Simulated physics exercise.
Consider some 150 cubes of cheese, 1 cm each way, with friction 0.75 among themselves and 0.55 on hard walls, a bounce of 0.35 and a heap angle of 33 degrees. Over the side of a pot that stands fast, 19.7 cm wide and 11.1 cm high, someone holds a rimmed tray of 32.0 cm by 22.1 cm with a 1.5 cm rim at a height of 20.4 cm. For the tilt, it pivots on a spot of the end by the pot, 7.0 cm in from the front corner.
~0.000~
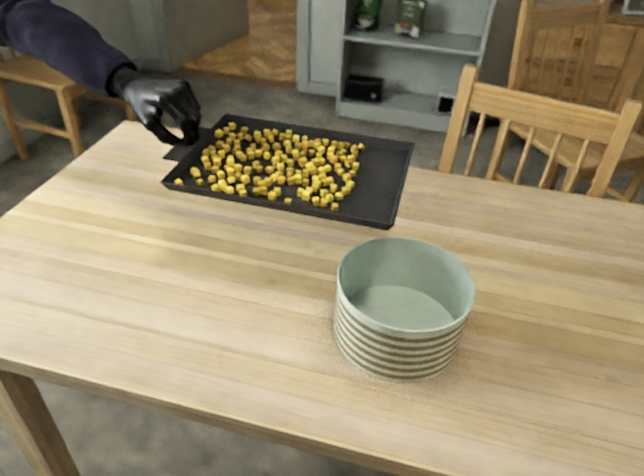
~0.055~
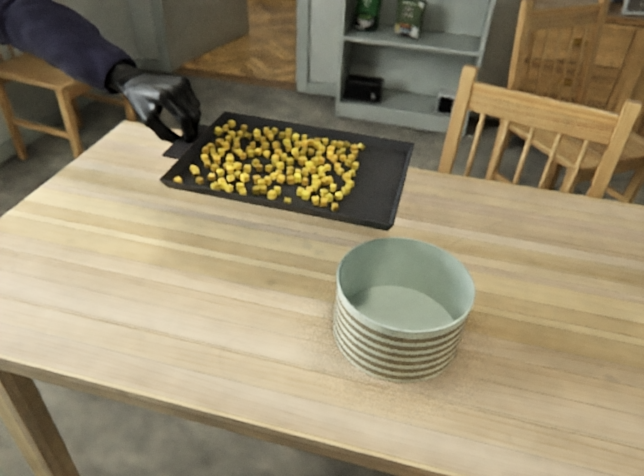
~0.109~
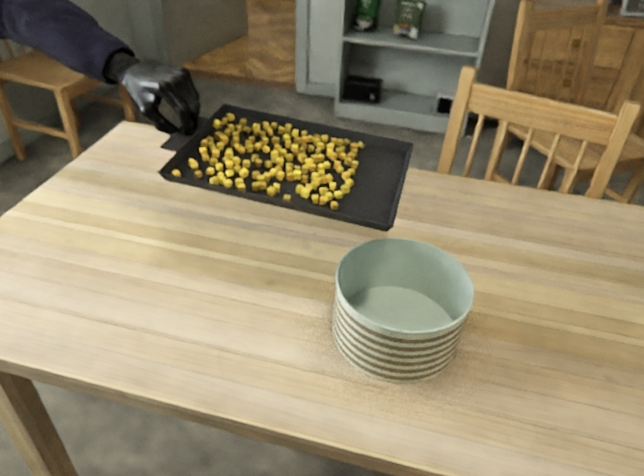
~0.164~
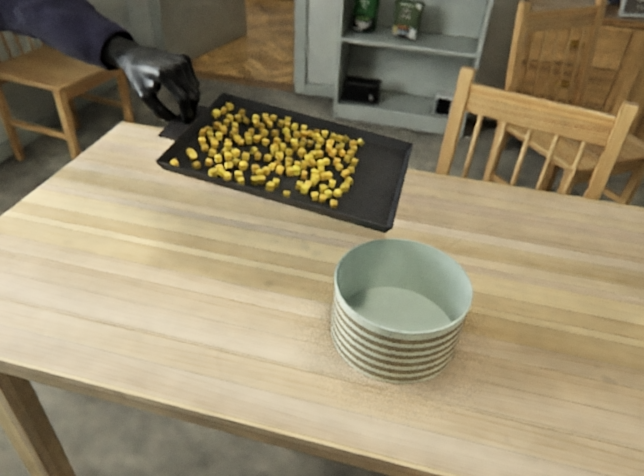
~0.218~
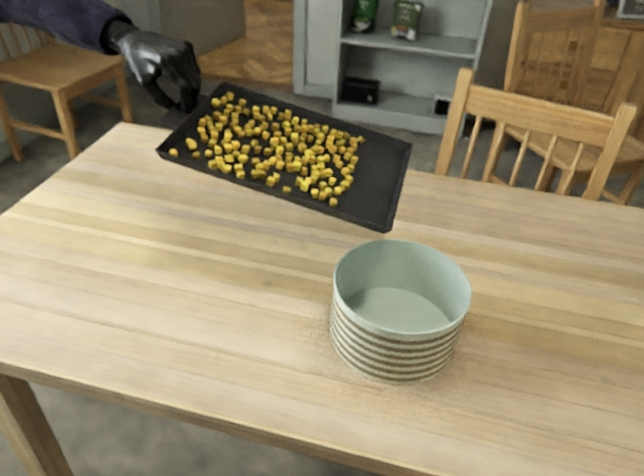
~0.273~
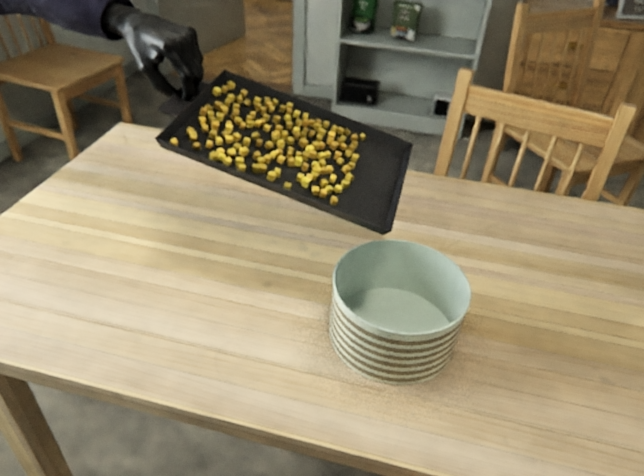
A black-gloved hand in a dark sleeve grips the left end of a black rimmed tray scattered with small yellow cubes, above a pale wooden table seen from above at an angle. A light green pot with a striped lower side stands to the right, with wooden chairs and grey shelves behind. The hand raises the tray's left end, slanting it gently down toward the right, while the view stays practically still.
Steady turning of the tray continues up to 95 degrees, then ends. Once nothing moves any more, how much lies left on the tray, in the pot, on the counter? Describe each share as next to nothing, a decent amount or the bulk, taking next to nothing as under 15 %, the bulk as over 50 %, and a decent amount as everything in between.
Result: Left on the tray: Looks like a minor amount, pot: Looks like over half the load, counter: Looks like a noticeable amount.
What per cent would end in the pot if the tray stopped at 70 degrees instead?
That comes out at some 65 per cent.
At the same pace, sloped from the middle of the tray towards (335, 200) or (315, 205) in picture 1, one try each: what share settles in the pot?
100 and 50 %.
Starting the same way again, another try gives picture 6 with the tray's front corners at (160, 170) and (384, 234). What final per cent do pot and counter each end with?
Per cent by place - pot 60, counter 40.
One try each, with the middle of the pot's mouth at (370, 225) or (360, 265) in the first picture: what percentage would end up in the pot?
Spot one: Some 10 per cent; spot two: Some 30 per cent.
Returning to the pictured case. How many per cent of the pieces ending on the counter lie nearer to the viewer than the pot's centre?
Estimate: Close to 10 per cent of the pieces.
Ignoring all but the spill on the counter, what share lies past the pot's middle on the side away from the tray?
That works out to about 100 percent.
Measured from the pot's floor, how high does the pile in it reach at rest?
Height: Approx. 2.0 cm.
Then, at 0.85 s, tilt 53 degrees; the tray holds 95 %, the pot 0 %.
After 1.23 s, tilt 78 degrees; the tray holds 15 %, the pot 65 %.
After 1.69 s, tilt 95 degrees; the tray holds 0 %, the pot 80 %.
At rest (2.6 s), tray 0 %, pot 80 %, counter 20 %.
